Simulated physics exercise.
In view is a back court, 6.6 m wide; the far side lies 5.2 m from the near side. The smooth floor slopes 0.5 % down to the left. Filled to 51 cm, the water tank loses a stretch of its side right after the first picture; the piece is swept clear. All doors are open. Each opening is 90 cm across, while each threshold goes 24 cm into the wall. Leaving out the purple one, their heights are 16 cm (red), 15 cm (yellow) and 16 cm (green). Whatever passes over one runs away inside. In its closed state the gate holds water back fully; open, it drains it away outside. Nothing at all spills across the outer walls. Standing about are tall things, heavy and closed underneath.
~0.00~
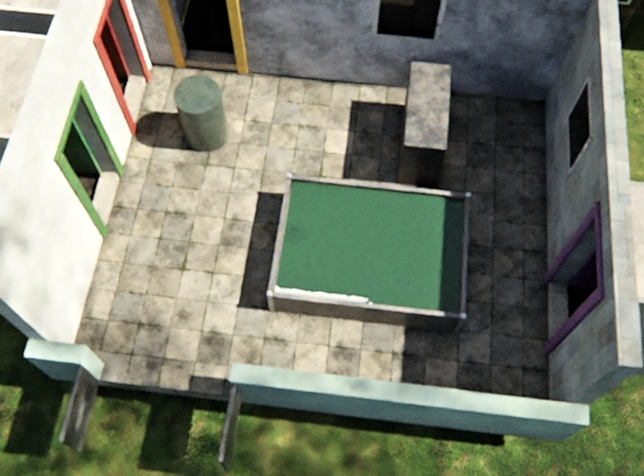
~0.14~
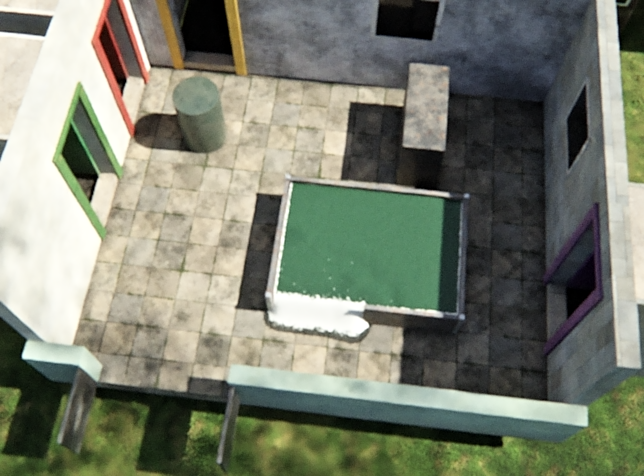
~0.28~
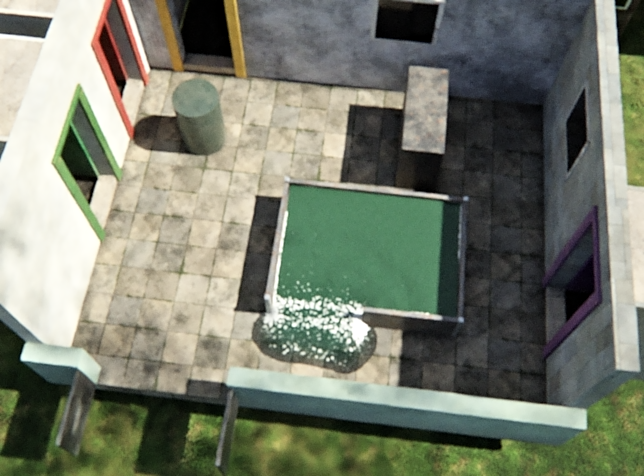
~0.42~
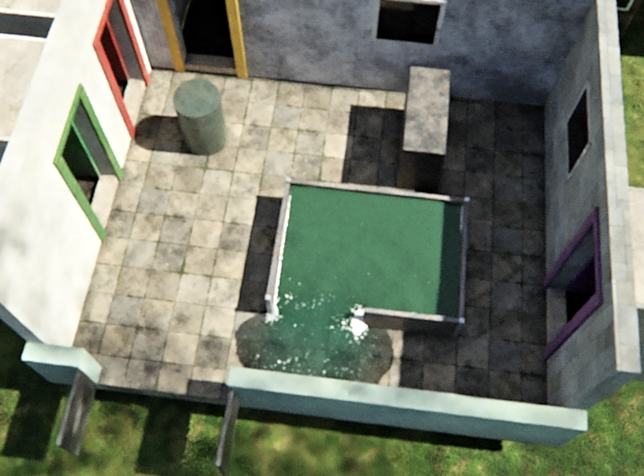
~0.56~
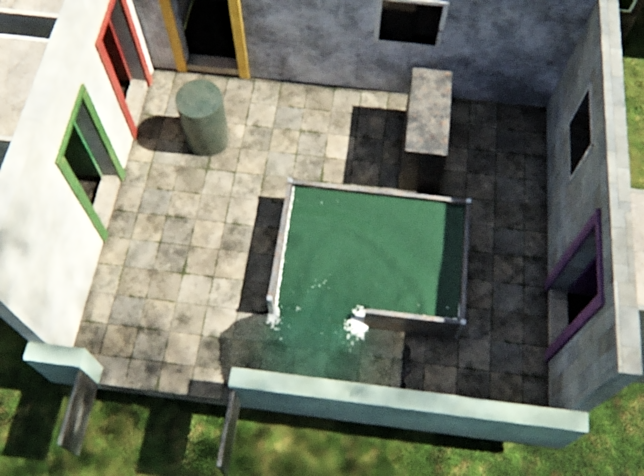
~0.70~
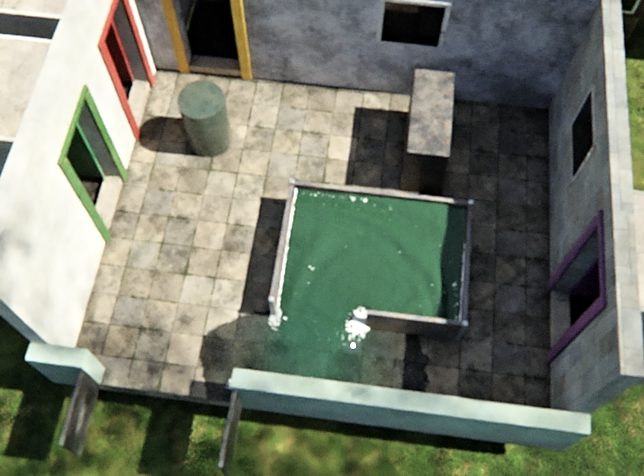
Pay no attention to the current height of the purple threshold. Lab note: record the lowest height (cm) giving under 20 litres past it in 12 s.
Lowest height: 11 cm.
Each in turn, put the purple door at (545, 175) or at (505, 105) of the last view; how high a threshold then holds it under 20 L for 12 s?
First place around 6.0 cm, second around 9.0 cm.
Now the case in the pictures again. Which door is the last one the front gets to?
I'd say the yellow door.
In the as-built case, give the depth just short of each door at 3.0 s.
Centimetres: Purple = 15, red = 0, yellow = 0, green = 7.
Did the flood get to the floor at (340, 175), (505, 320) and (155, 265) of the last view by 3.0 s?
1: Unwetted; 2: Awash; 3: Awash.
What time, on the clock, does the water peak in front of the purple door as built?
2.6 s.
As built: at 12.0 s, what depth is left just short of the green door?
A ruler would read roughly 3.0 cm.
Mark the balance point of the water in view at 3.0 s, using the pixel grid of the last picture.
About (341, 302).
After 1.4 s water covers 15 % of the floor, deepest (40 cm) near (303, 393); it has not reached the purple door.
After 3.0 s water covers 40 % of the floor, deepest (28 cm) near (303, 393); 15 cm at the purple door, 1 litre in over its 14 cm threshold.
After 12.0 s water covers 95 % of the floor, deepest (10 cm) near (487, 109); 4 cm at the purple door, 7 litres in over its 14 cm threshold.
At the purple door as built, the water arrived by 2.2 s and peaked near 15 cm at 2.6 s.
Run again over the same 12 s with other heights there, 31 litres in over 9.5 cm, 10 litres over 13 cm. The limit of 20 litres is kept from about 11 cm up.
